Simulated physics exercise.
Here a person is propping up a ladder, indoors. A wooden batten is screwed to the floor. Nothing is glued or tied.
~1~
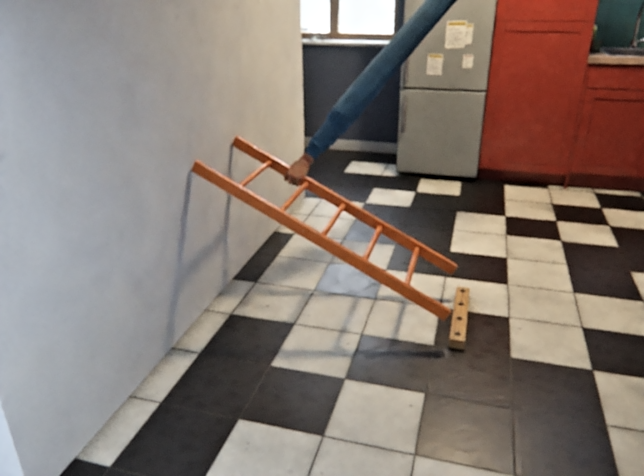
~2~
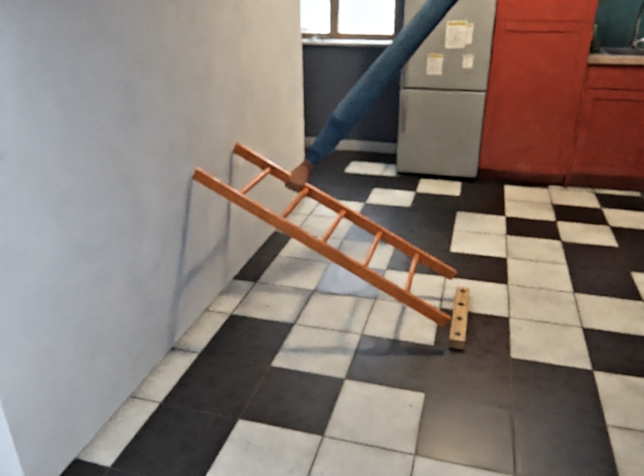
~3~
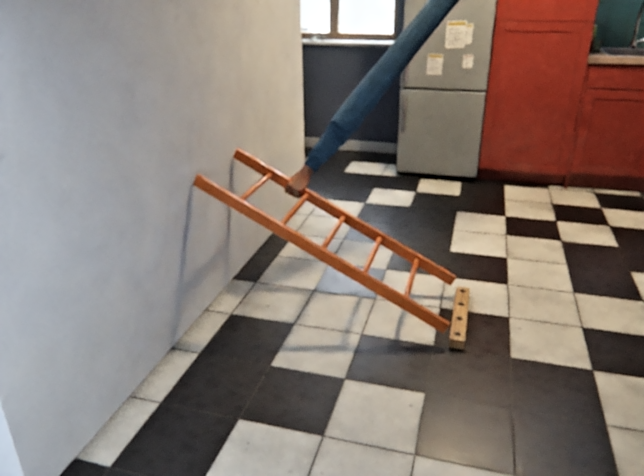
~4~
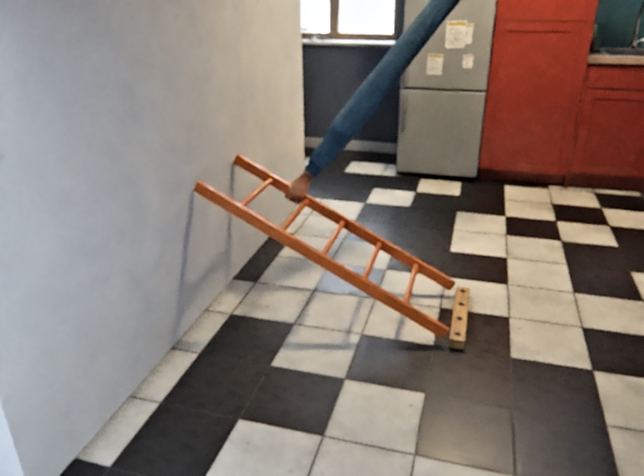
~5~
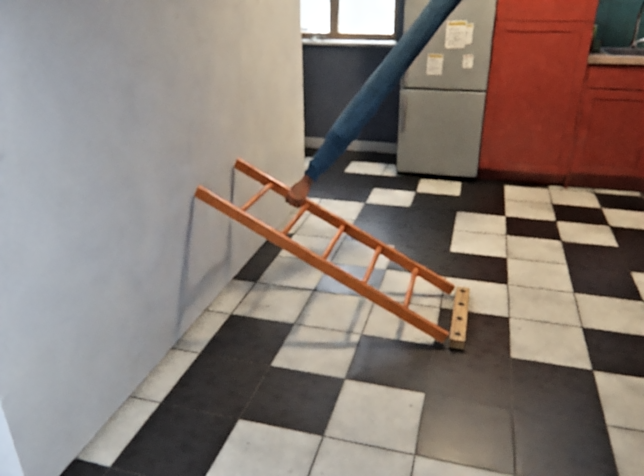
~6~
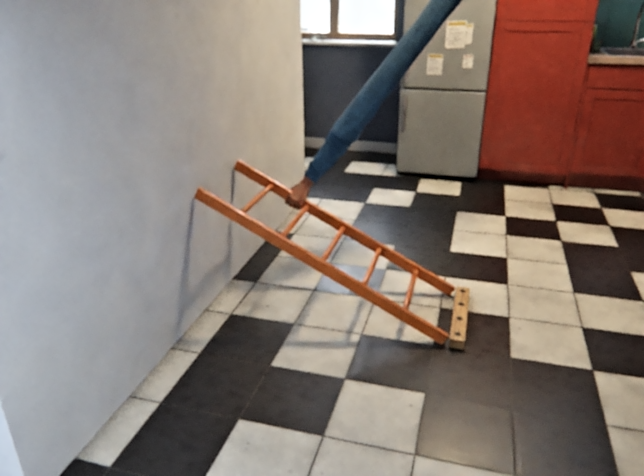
At the start, a hand at the end of a blue-sleeved arm holds an orange ladder slanting from the pale wall toward a wooden batten on the checkered floor. The ladder's lower end sinks slightly until it sits against the batten, and then the ladder stays still, with the hand still on it.
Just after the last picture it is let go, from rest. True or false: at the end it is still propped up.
True.
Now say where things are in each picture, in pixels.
The first picture shows still on the way; orange ladder (333, 221); batten (460, 315).
The second picture shows still on the way; orange ladder (333, 228); batten (460, 315).
The third picture shows still on the way; orange ladder (333, 233); batten (460, 315).
The fourth picture shows still on the way; orange ladder (333, 239); batten (460, 315).
The fifth picture shows still on the way; orange ladder (333, 243); batten (460, 315).
The sixth picture shows in place, still held; orange ladder (333, 245); batten (460, 315).
Then, 0.16 s on from there, orange ladder moving near (333, 246).
In the end, the orange ladder remains leaning, near (333, 246).
